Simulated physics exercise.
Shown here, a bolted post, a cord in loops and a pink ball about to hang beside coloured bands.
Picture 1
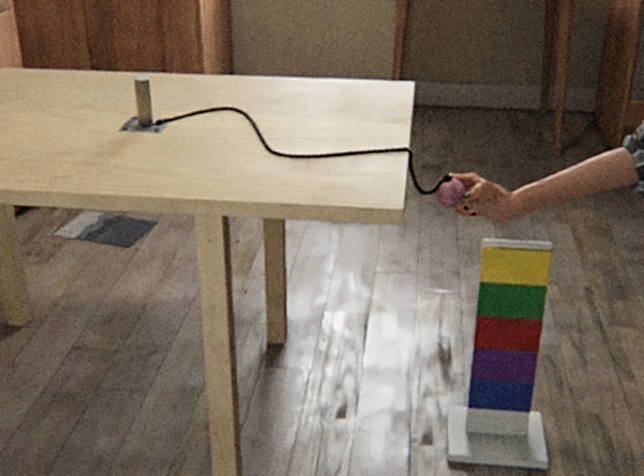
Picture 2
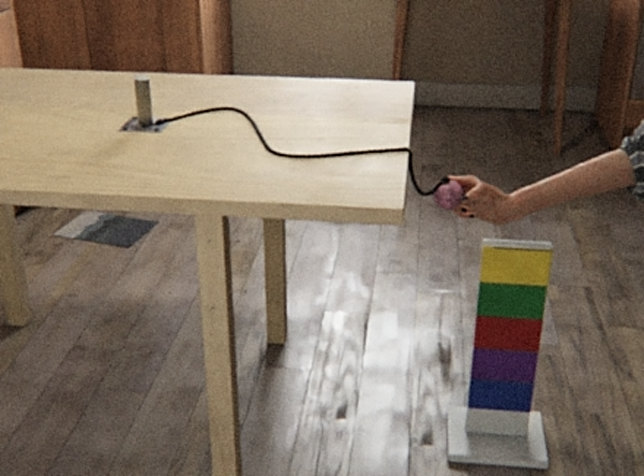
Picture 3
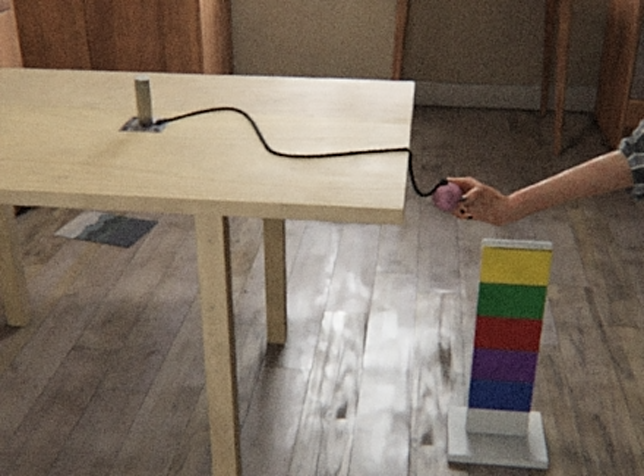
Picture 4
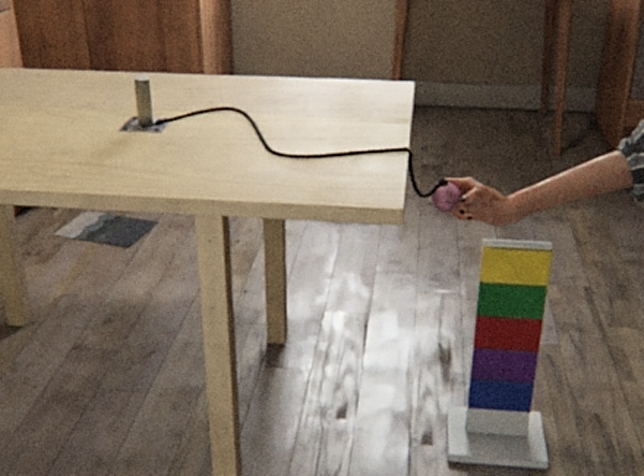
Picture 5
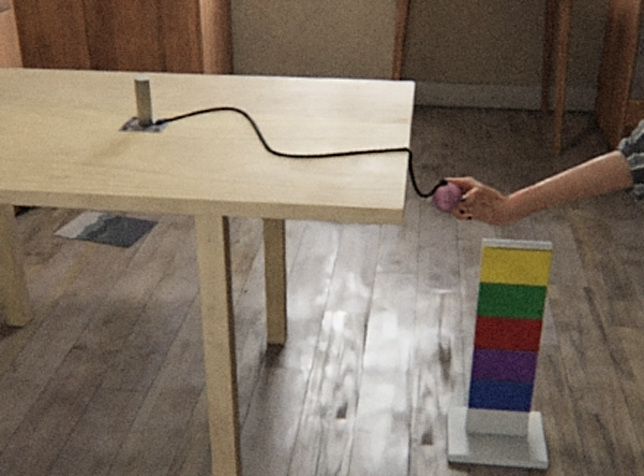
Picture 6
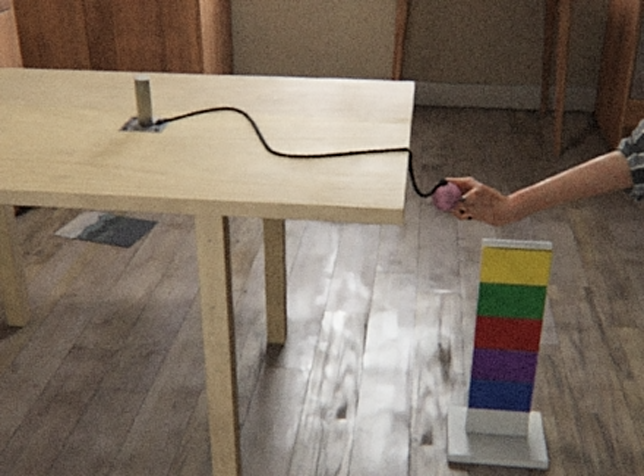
A hand held a pink ball just past the edge of a wooden table, tied to a black cord that curved back to a short post, beside a stand of coloured bands, and barely moved.
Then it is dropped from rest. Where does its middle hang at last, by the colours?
The red one.
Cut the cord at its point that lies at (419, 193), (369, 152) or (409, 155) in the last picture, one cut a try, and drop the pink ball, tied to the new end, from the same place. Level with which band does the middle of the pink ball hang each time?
Try by try: Green; higher than all five; yellow.
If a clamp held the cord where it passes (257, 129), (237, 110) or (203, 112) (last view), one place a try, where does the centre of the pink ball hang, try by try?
Try by try, around (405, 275), (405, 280) and (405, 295).
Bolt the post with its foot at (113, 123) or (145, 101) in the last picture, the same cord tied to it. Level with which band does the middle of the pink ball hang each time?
Taking them in turn: Green; green.
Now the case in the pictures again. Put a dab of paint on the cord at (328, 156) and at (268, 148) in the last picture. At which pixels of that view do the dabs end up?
At (409, 169), then (372, 135).
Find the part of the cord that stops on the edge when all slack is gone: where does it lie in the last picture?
That spot is around (295, 156).
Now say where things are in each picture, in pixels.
Pink ball (451, 193); yellow (515, 268); green (512, 302); red (508, 335); purple (504, 366); blue (501, 397), in the first picture.
Pink ball (449, 195); cord through (190, 115) (247, 116) (263, 142) (322, 156) (404, 151), in the second picture.
Pink ball (447, 197), in the third picture.
Pink ball (446, 197); cord through (190, 115) (247, 116) (263, 142) (322, 156) (404, 151), in the fourth picture.
Pink ball (446, 197), in the fifth picture.
Pink ball (446, 197); cord through (190, 115) (247, 116) (263, 142) (322, 156) (404, 151), in the sixth picture.
Soon after, ball near (412, 300); level with green.
After that, ball near (395, 317); level with red.
In the end, ball near (402, 320); level with red. The cord holds its middle at red.
